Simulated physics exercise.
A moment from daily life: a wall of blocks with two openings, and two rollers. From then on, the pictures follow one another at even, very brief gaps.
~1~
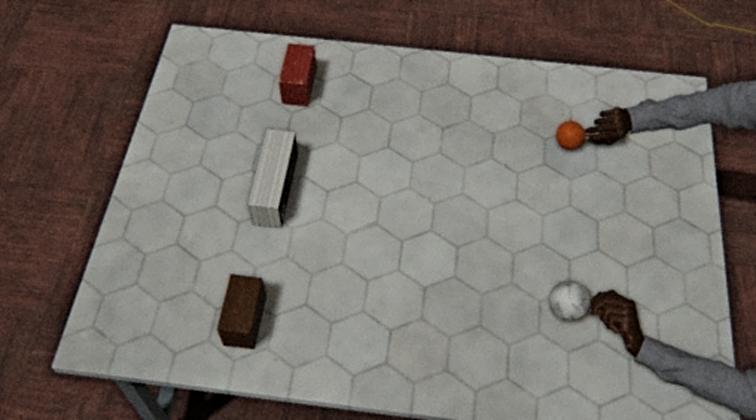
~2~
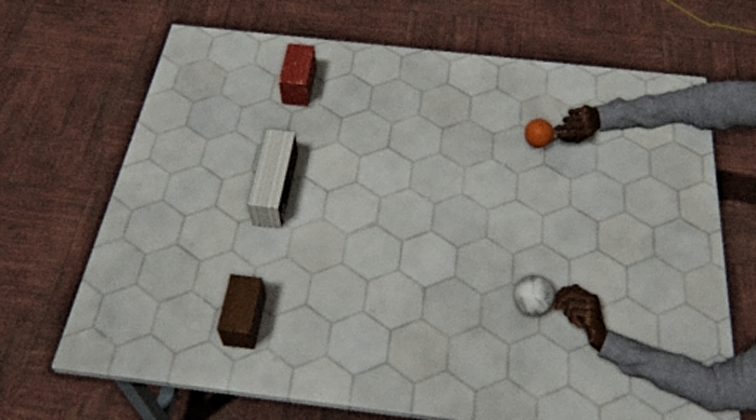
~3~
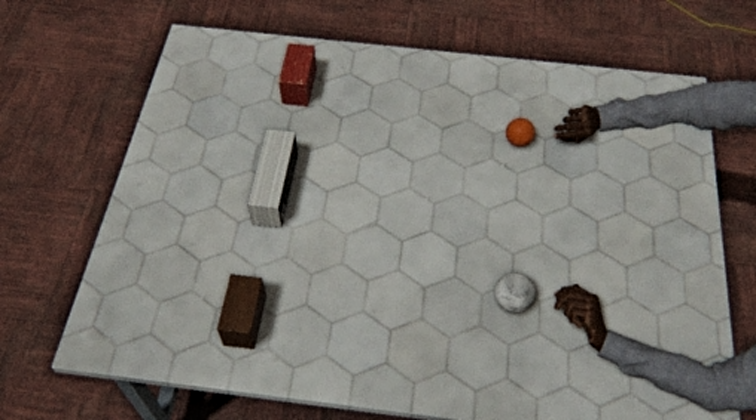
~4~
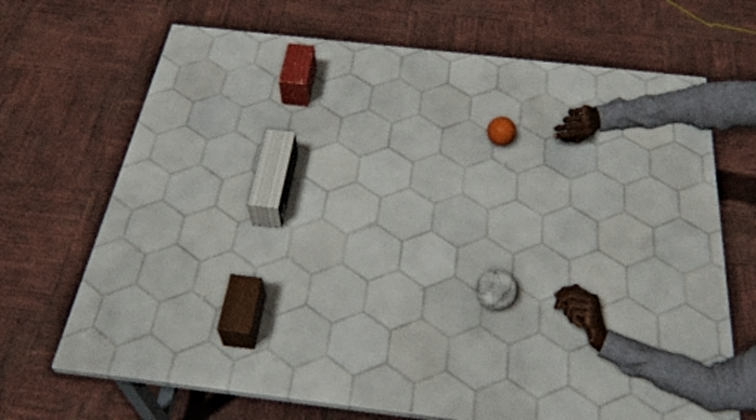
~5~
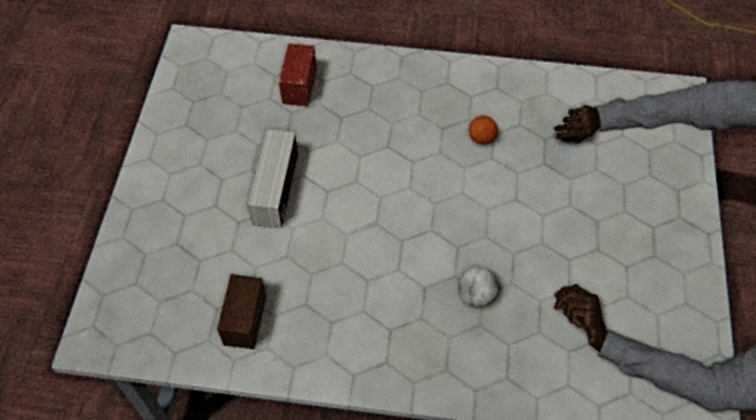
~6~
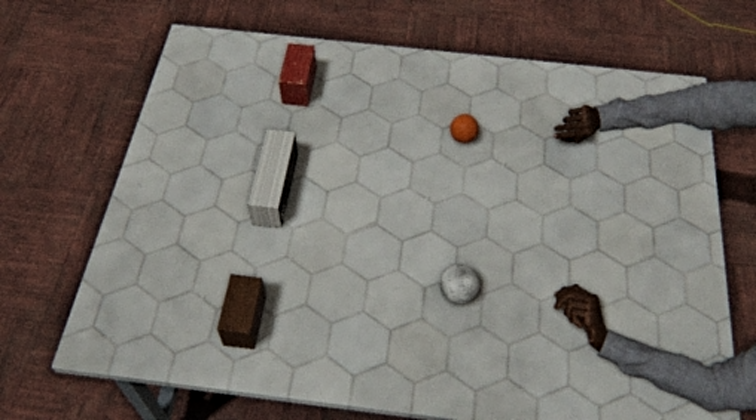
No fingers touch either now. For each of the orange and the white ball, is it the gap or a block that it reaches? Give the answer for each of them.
Answer - the orange: The gap; the white ball: The gap.
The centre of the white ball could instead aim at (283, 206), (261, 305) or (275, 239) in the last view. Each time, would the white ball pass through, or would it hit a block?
Try after try, it knocks into a block, knocks into a block, makes it past.
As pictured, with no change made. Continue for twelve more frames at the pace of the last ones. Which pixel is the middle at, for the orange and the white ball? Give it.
Positions - orange (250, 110), white ball (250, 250).
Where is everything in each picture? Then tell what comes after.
The first picture shows orange (571, 136) under the hand; white ball (570, 301) under the hand; brown block (243, 312).
The second picture shows orange (539, 134); white ball (534, 295).
The third picture shows orange (520, 132); white ball (515, 292).
The fourth picture shows orange (501, 131); white ball (497, 290).
The fifth picture shows orange (483, 130); white ball (478, 287).
The sixth picture shows orange (464, 129); white ball (460, 284); black book (274, 178).
Then, 0.66 s after the last picture, orange heading on near (170, 109); white ball heading on near (172, 240).
By the end, the orange gets between the blocks; the white ball gets between the blocks.
